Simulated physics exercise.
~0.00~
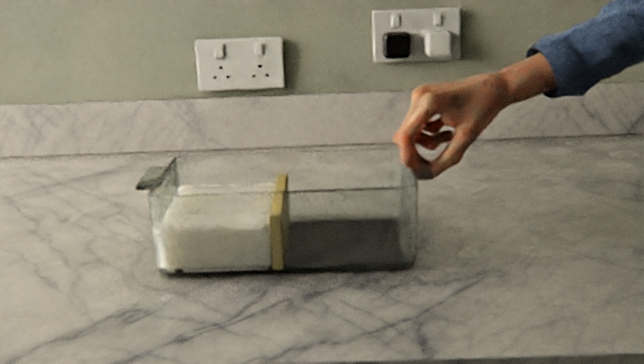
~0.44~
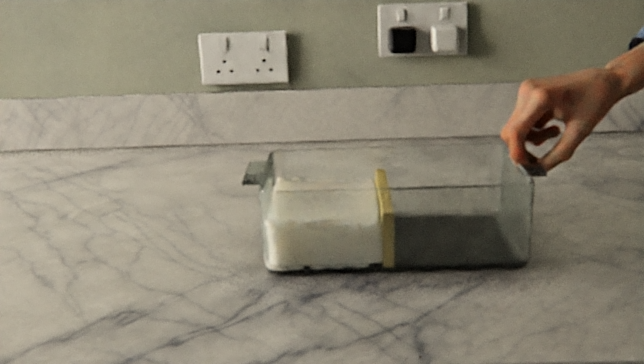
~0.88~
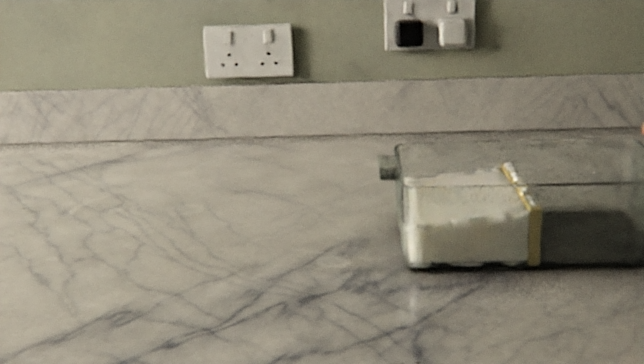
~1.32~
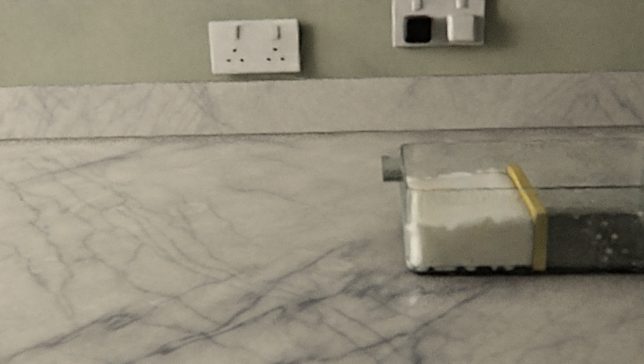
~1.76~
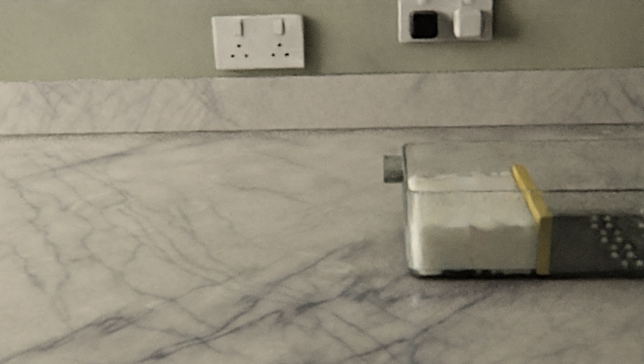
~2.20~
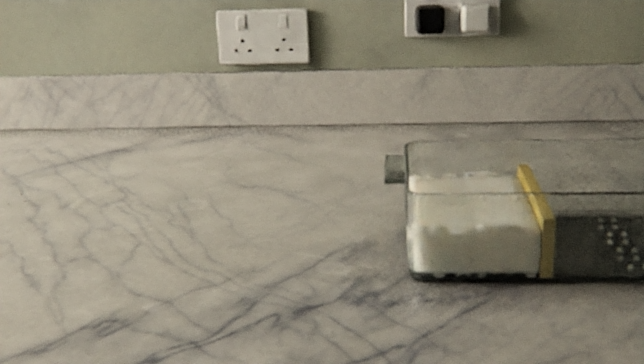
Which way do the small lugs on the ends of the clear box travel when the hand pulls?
They move to the right along with the box, as the viewer sees it.
